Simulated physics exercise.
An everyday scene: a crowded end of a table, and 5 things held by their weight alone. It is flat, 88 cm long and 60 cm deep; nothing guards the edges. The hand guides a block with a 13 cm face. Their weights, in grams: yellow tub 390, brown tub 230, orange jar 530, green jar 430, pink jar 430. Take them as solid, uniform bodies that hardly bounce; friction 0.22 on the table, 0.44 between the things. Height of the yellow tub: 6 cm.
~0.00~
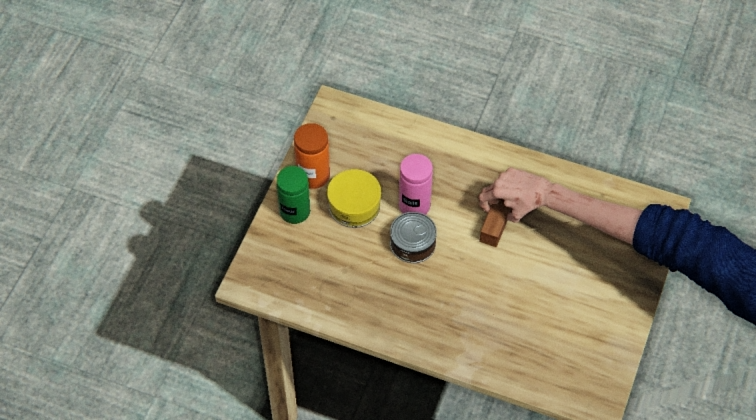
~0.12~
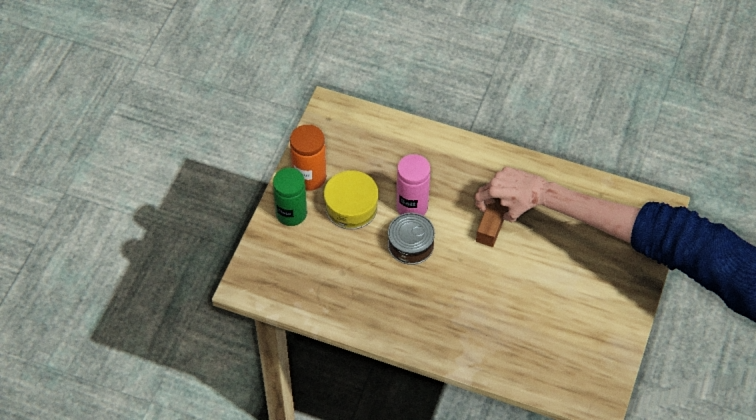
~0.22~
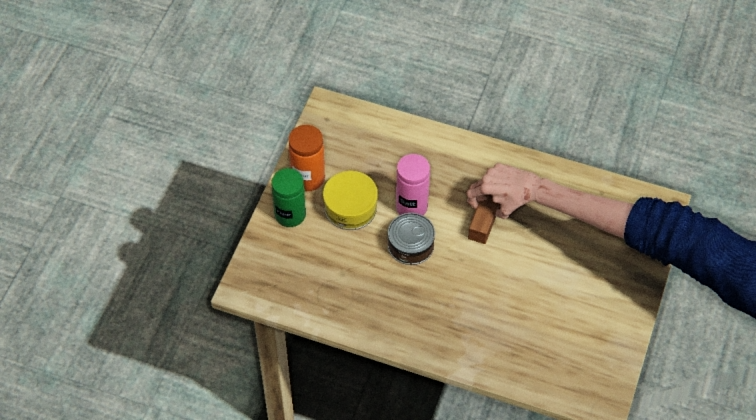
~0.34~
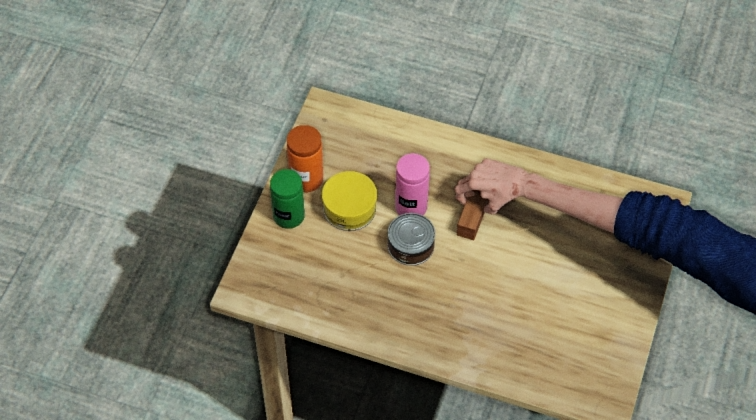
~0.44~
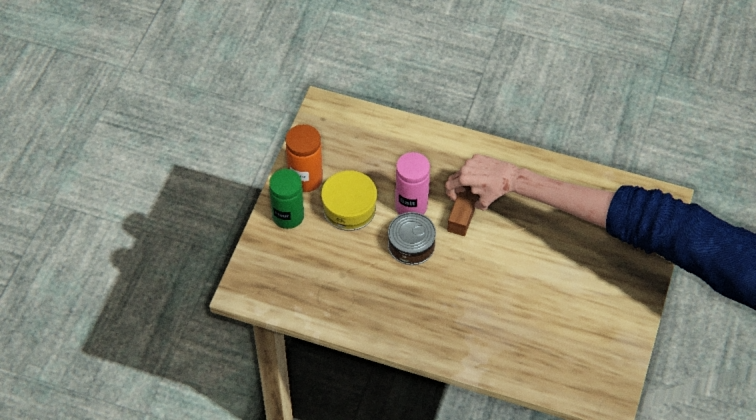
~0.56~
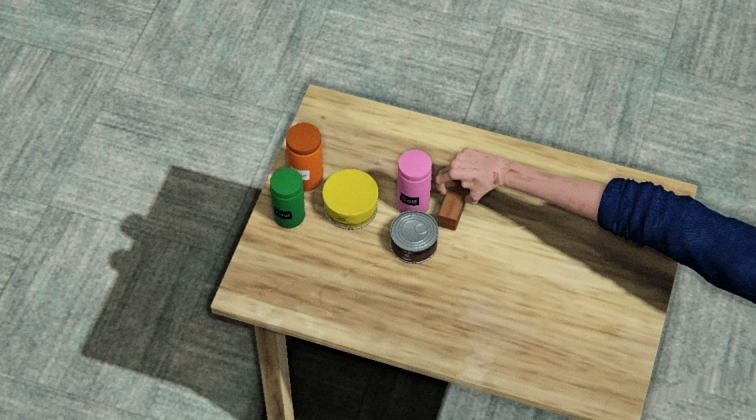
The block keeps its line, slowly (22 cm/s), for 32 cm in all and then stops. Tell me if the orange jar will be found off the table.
The orange jar stays on the table.
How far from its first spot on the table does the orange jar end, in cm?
Some 2 cm.
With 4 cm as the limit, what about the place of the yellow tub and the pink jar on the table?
The yellow tub leaves its spot; the pink jar gets shifted.
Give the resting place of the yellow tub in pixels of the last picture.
Near (314, 204).
After 0.96 s, block slid 19 cm; pink jar moved 6 cm.
After 1.16 s, block slid 23 cm; pink jar moved 10 cm; yellow tub moved 4 cm.
After 1.36 s, block slid 27 cm; pink jar moved 15 cm; yellow tub moved 6 cm; green jar moved 2 cm.
After 1.56 s, block slid 31 cm; orange jar moved 2 cm near (297, 156); pink jar moved 19 cm; yellow tub moved 7 cm.
In the end (2.0 s), not toppled but over 4 cm from the start, yellow tub and pink jar; the other 3 under 4 cm from the start. At the end, from the last picture's camera, orange jar near (294, 155).
